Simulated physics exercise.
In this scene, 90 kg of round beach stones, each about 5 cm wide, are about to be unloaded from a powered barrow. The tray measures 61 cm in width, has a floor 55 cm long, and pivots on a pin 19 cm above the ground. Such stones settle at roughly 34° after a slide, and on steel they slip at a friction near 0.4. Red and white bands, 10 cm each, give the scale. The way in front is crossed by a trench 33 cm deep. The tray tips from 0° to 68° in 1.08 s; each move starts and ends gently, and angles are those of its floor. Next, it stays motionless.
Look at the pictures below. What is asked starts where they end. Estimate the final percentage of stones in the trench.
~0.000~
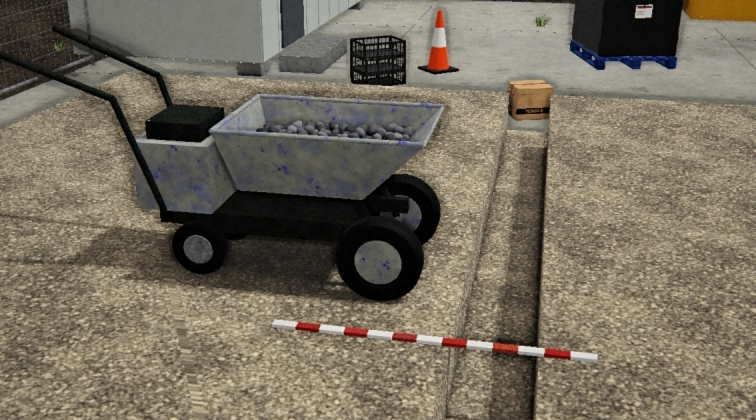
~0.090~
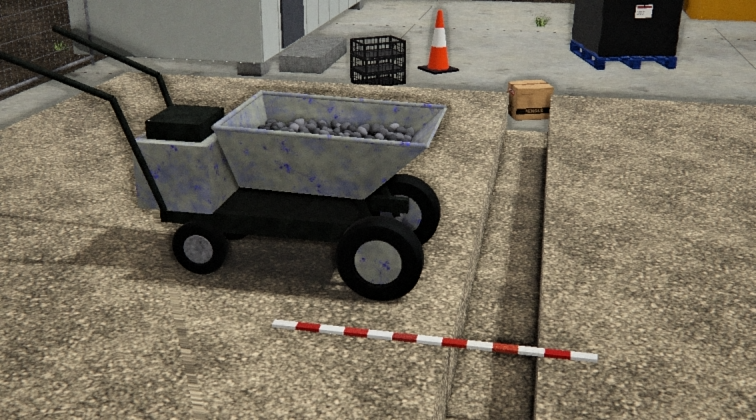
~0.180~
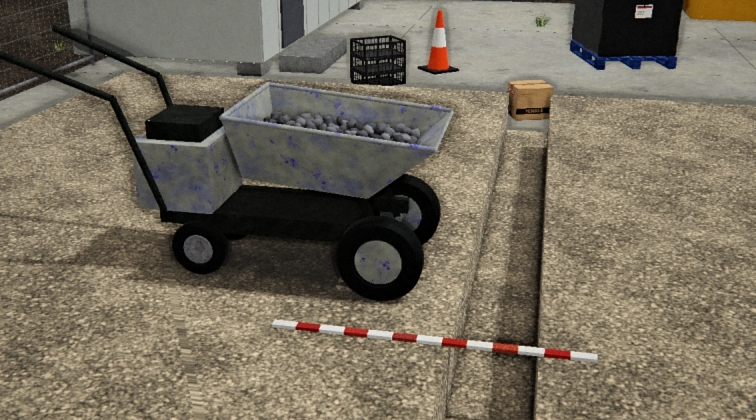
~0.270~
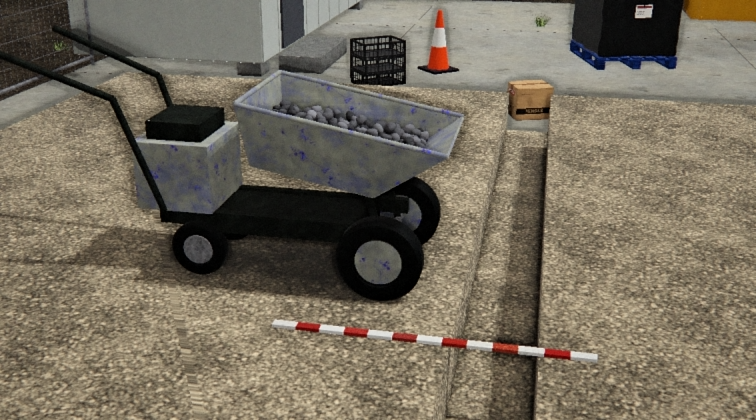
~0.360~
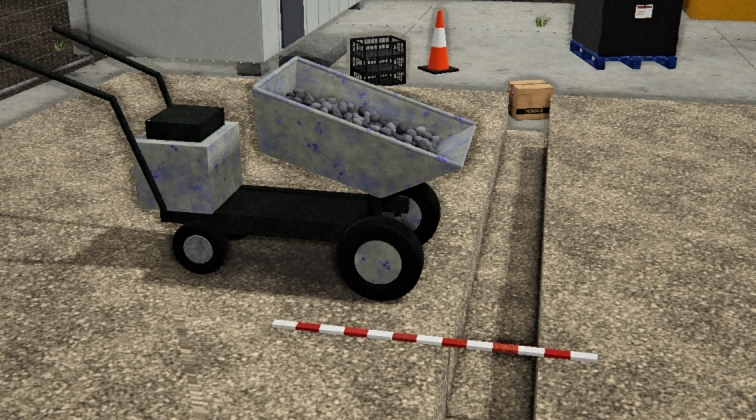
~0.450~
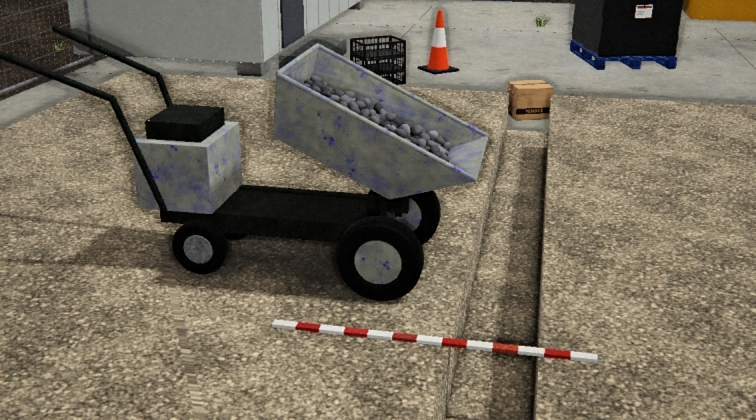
I would say 19 percent.
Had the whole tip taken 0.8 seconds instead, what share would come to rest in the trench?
It would be near 20 per cent.
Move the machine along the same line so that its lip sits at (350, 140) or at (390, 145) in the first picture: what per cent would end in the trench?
Roughly 95 in a hundred, then 55 in a hundred.
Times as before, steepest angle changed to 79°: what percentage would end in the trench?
Some 30 in a hundred, I'd say.
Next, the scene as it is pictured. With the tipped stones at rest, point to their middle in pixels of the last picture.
Roughly (597, 287), I'd say.
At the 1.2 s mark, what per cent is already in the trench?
By that point it's something like 5 in a hundred.
After 0.8 s the floor is at 57°; 100 % in the tray; the foremost stones are at (501, 212).
After 1.2 s the floor is at 68°; 54 % in the tray, 7 % in the trench, 39 % past the trench; the foremost stones are at (614, 285).
After 1.5 s the floor is at 68°; 11 % in the tray, 12 % in the trench, 77 % past the trench; the foremost stones are at (747, 294).
After 3.5 s the floor is at 68°; 0 % in the tray, 19 % in the trench, 81 % past the trench; the foremost stones are past the picture's edge.
